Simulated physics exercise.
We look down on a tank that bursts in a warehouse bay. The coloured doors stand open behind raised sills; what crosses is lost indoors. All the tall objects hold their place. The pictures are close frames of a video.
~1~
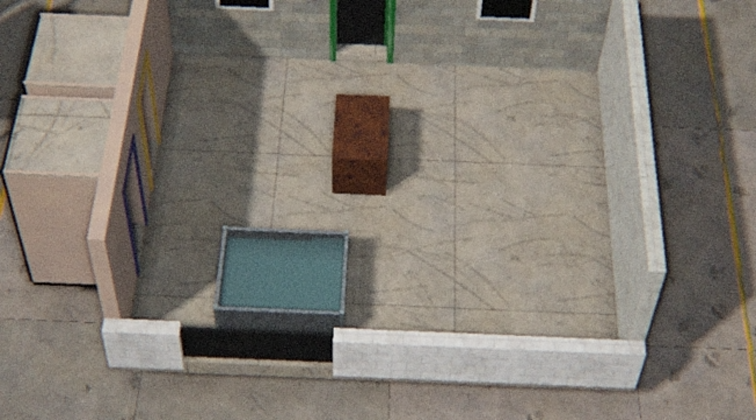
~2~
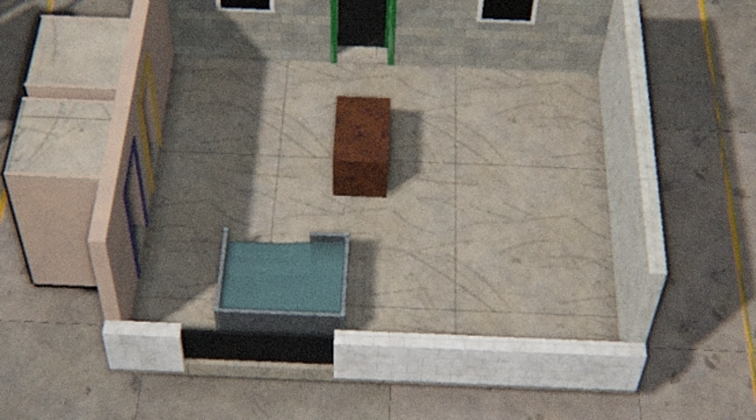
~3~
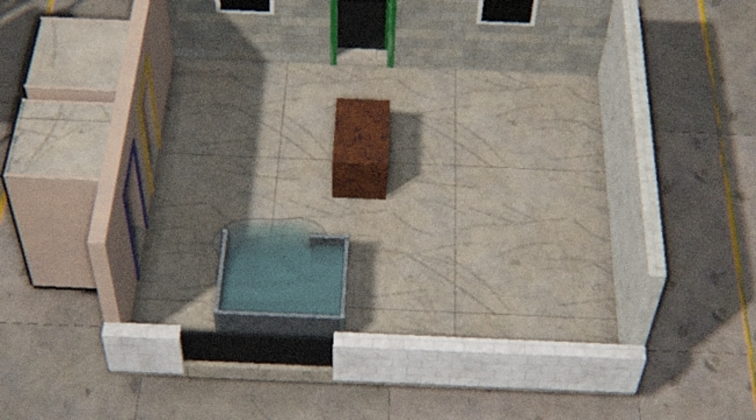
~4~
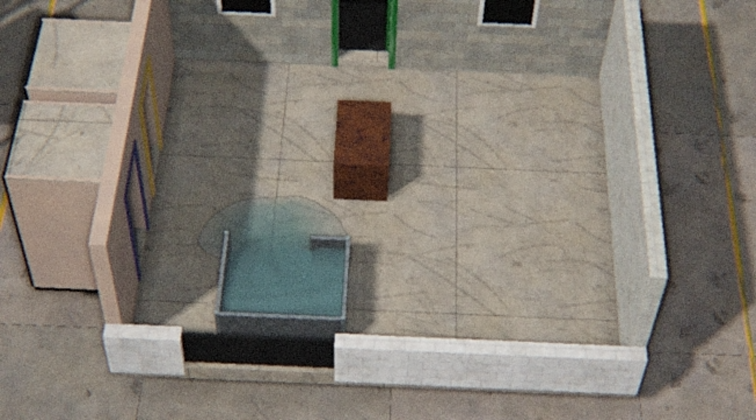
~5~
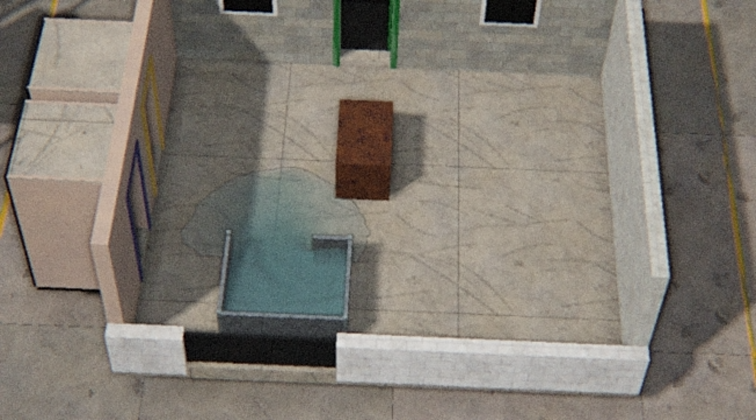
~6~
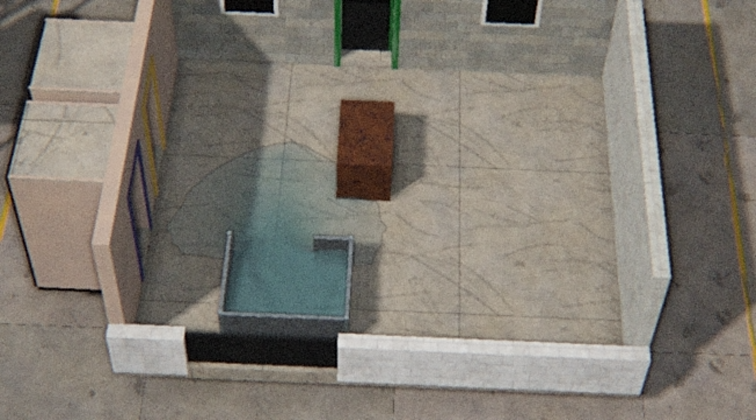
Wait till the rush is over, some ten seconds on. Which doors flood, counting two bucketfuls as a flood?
One by one: The green door holds within the limit; the yellow door holds within the limit; the blue door holds within the limit.
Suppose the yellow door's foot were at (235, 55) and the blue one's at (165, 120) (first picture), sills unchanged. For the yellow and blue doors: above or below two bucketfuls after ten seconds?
Yellow door floods, blue door goes over.
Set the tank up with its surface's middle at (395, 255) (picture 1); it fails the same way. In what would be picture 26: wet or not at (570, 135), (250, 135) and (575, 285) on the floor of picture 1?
In turn: Wet, awash, dry.
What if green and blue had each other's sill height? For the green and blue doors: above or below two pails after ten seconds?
My reading: The green door goes over; the blue door keeps below it.
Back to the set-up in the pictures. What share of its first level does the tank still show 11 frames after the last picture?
I make it 36 per cent.
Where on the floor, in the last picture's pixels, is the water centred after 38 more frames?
Near (318, 164).
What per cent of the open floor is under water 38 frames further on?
Near 55 in a hundred.
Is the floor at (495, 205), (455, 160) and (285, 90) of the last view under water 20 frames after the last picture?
In that order: Clear, free of water, awash.
A moment on, water covers 30 % of the floor; the green door not reached, the yellow door wet at the sill, nothing in, the blue door not reached.
Next, water covers 35 % of the floor; the green door wet at the sill, nothing in, the yellow door under two buckets in, the blue door wet at the sill, nothing in.
Then, water covers 40 % of the floor; the green door under two buckets in, the yellow door under two buckets in, the blue door wet at the sill, nothing in.
Later, water covers 55 % of the floor; the green door under two buckets in, the yellow door under two buckets in, the blue door wet at the sill, nothing in.
In the end, water covers 90 % of the floor; the green door under two buckets in, the yellow door under two buckets in, the blue door wet at the sill, nothing in.
